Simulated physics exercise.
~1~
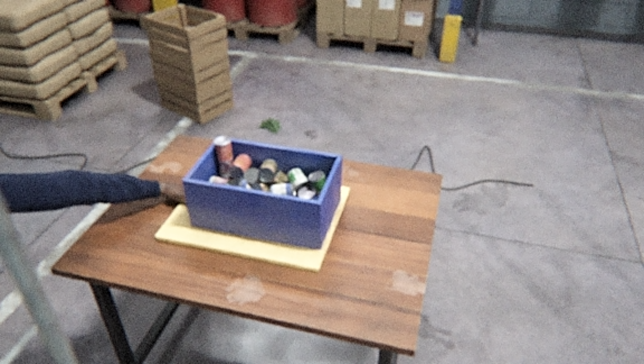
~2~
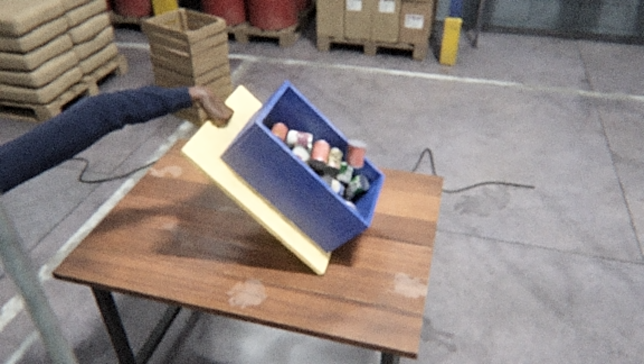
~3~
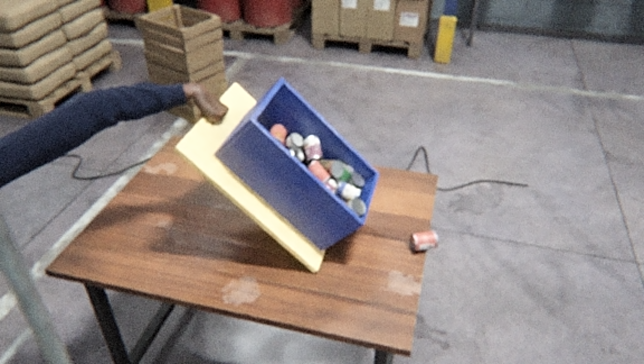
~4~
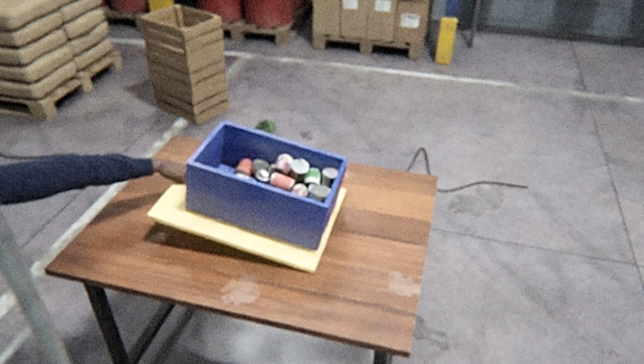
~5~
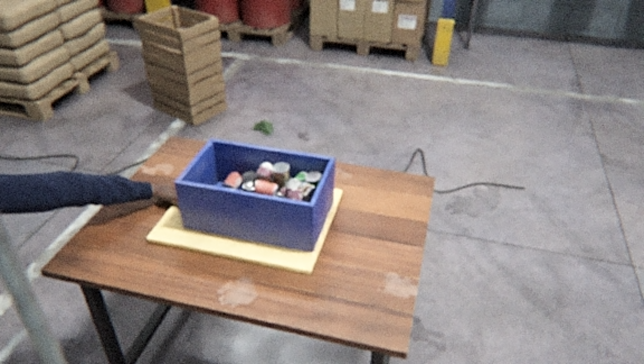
The footage shows a hand lifting the left side of a yellowish board on a wooden table, steeply tilting the attached blue box of small tins until one tumbles out to the right, then lowering it flat again with the other tins still inside.
